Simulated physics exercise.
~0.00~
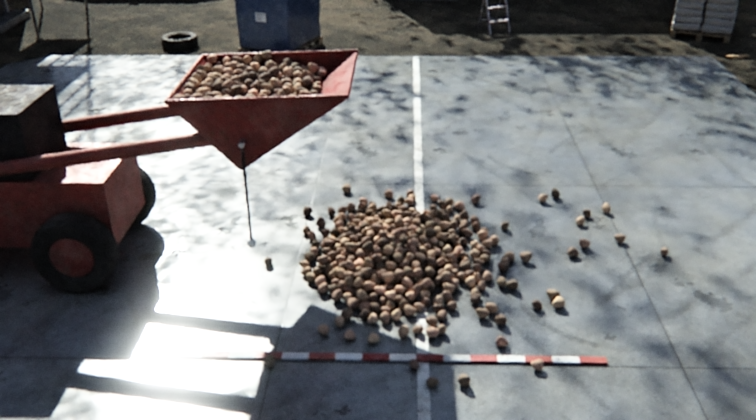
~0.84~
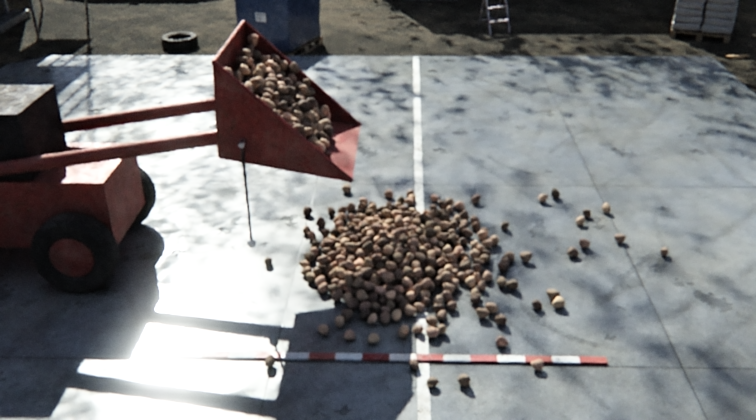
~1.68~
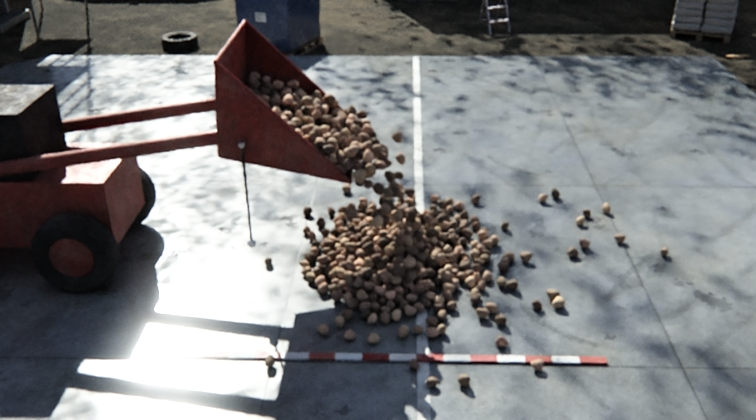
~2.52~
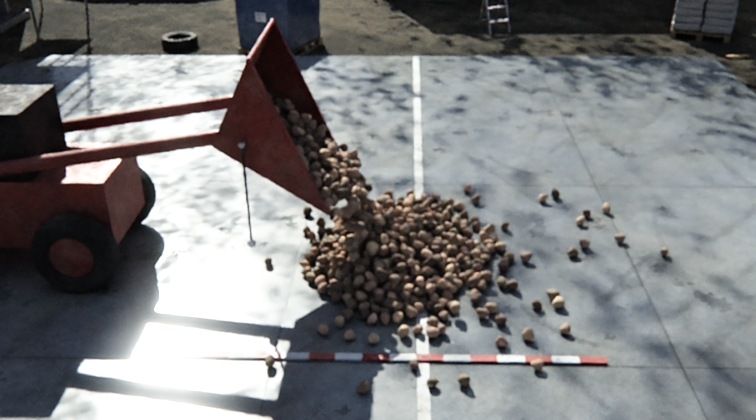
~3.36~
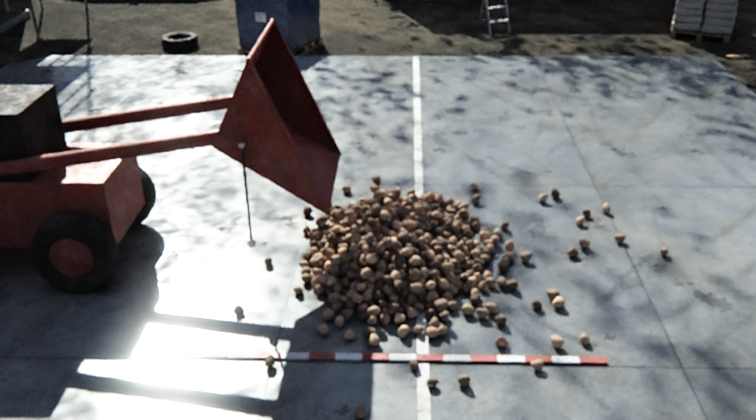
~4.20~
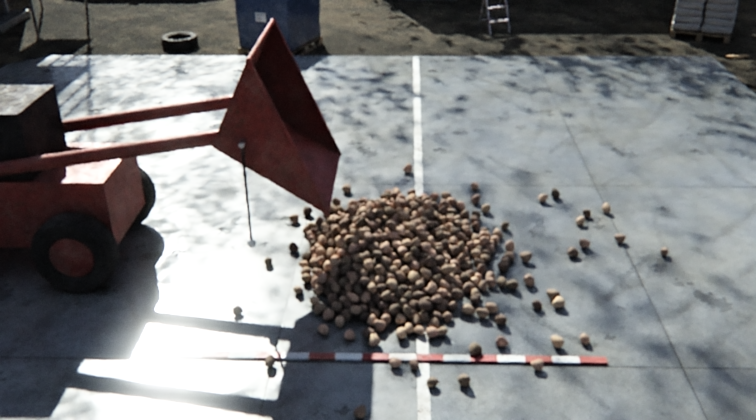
A red loader's bucket full of brown, potato-like lumps tipped forward, paused, then tilted steeply and poured its load onto the heap already lying on the ground, leaving the bucket empty and a larger pile spread across the white line, with a few strays around it.
